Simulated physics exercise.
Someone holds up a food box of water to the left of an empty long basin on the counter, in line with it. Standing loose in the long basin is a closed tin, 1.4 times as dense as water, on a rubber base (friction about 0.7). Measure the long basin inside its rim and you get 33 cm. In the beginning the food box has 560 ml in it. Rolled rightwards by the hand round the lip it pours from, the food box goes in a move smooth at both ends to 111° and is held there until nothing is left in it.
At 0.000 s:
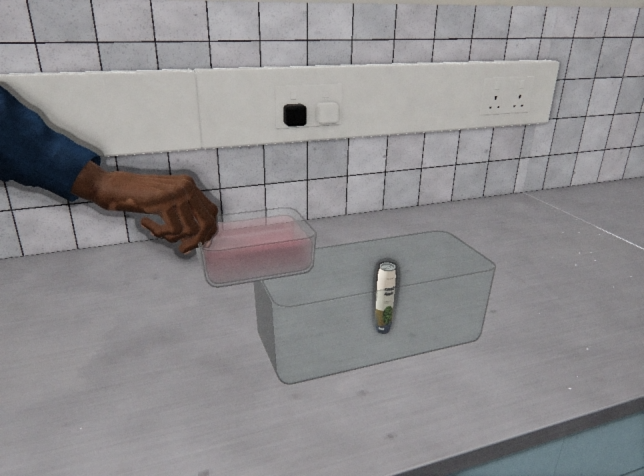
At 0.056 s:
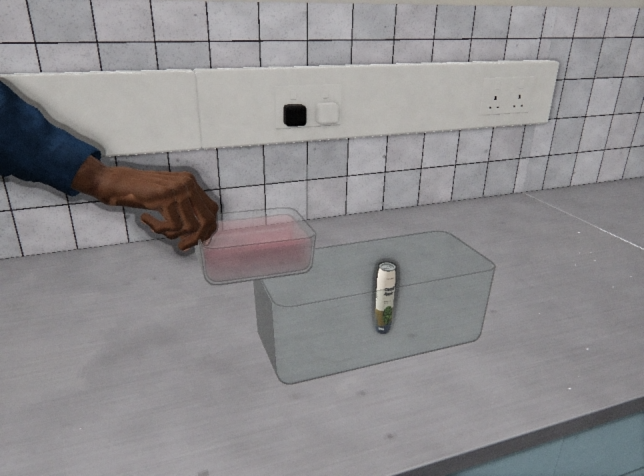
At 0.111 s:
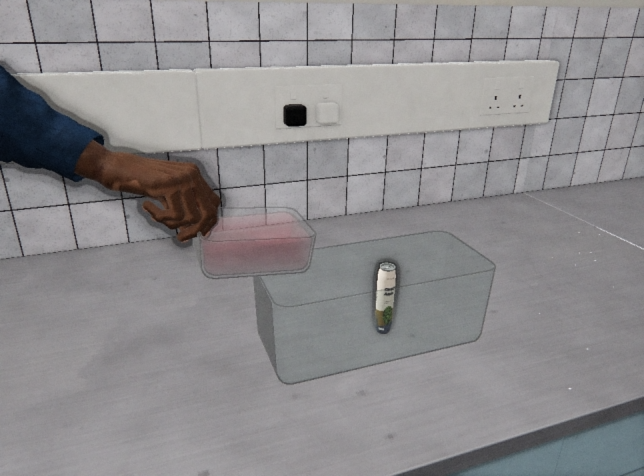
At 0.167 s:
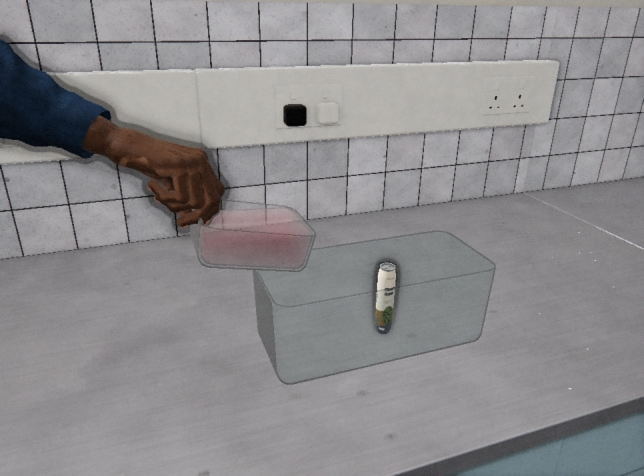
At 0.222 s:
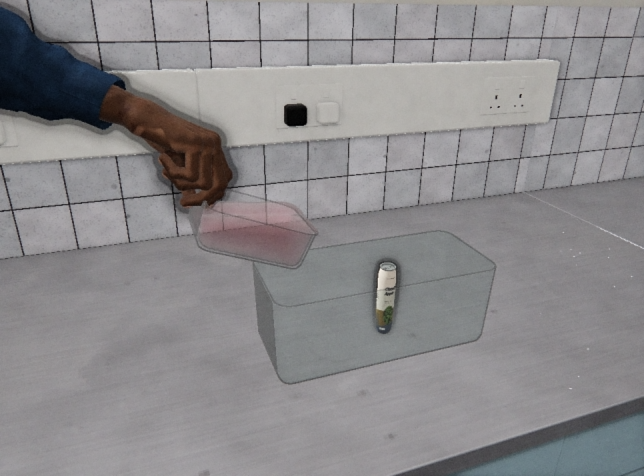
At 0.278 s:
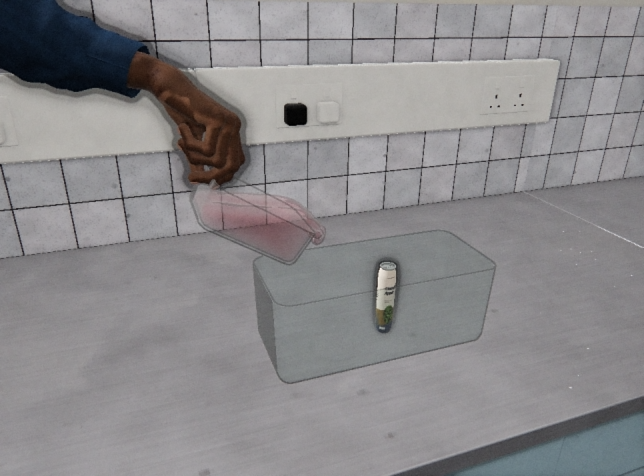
A hand tilted a clear box of pinkish liquid further and further to the right, its left end rising, beside a long, see-through basin with a small tin standing inside on the counter.
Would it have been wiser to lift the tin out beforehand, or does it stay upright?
Most probably it will lose its balance.
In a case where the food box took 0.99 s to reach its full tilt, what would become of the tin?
Result: Tin upright.
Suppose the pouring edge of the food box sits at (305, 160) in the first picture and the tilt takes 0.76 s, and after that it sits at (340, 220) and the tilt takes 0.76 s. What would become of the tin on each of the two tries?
The tin stays vertical the first time and stays vertical the second time.
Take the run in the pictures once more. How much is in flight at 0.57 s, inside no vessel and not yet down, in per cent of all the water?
Roughly 46 %.
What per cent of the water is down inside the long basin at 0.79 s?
About 94 per cent.
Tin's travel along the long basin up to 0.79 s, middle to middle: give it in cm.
The tin is about 1 cm from where it started.
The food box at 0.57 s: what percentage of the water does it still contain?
9 %.
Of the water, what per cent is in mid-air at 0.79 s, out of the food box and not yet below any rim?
Estimate: About 4 in a hundred.
By 0.57 s the tilt is 95° and 9 per cent is still to pour; the tin stands where it began.
By 0.79 s the tilt is 111° and 0 per cent is still to pour; the tin leans 13°.
By 1.01 s the tilt is 111° and 0 per cent is still to pour; the tin leans 54°.
By 1.26 s the tilt is 111° and 0 per cent is still to pour; the tin lies on its side.
At rest the tin lies on its side.
